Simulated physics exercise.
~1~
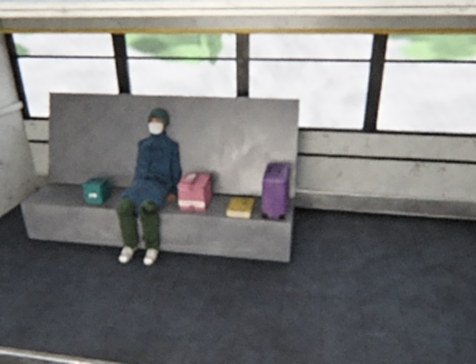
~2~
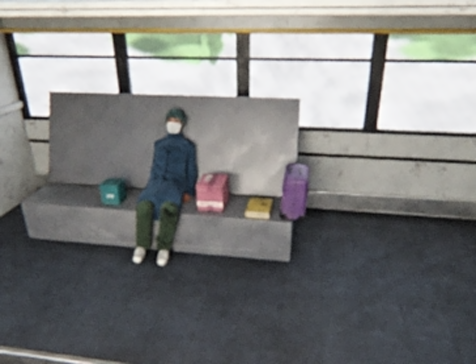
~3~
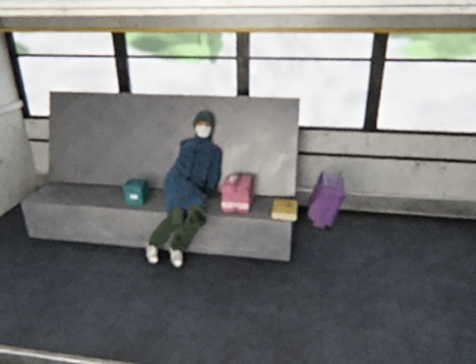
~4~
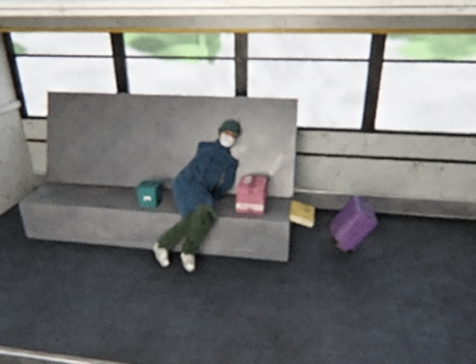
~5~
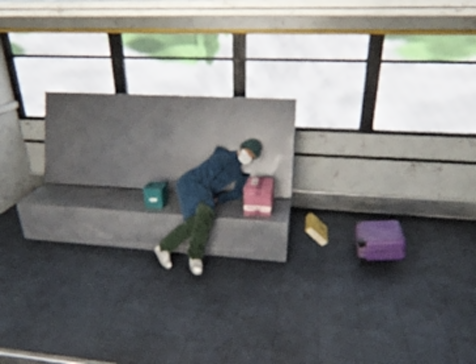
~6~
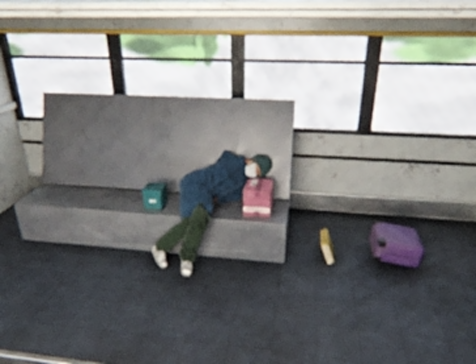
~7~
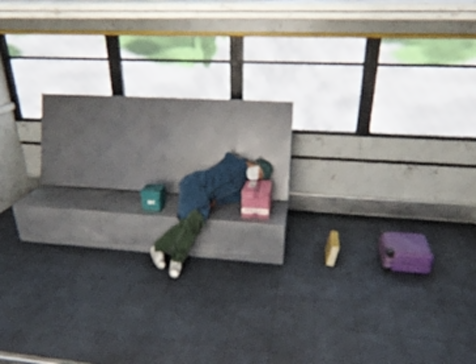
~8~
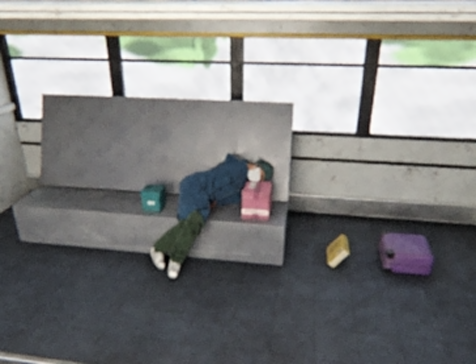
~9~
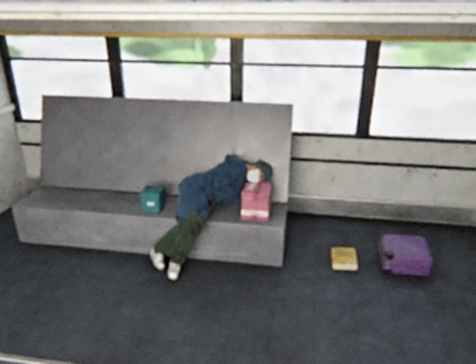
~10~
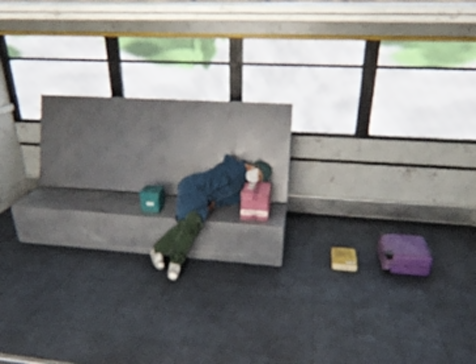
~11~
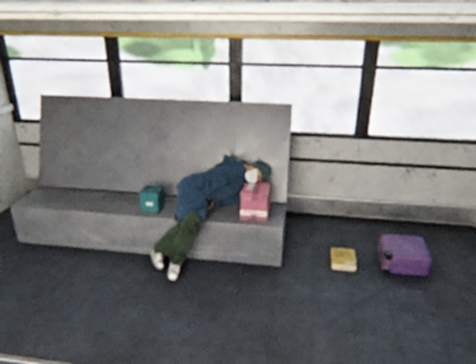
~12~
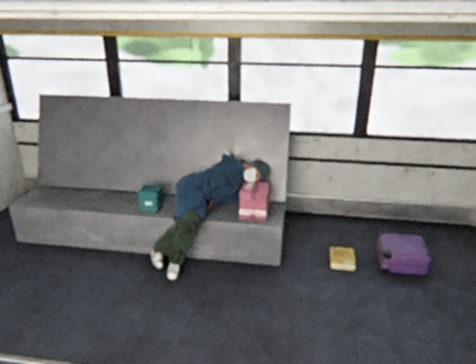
In the video, a masked person and four pieces of luggage slide right along a gray bench; the purple case and yellow folder tumble onto the floor, while the person slumps over the pink holdall and the teal tub stays seated, all ending still.
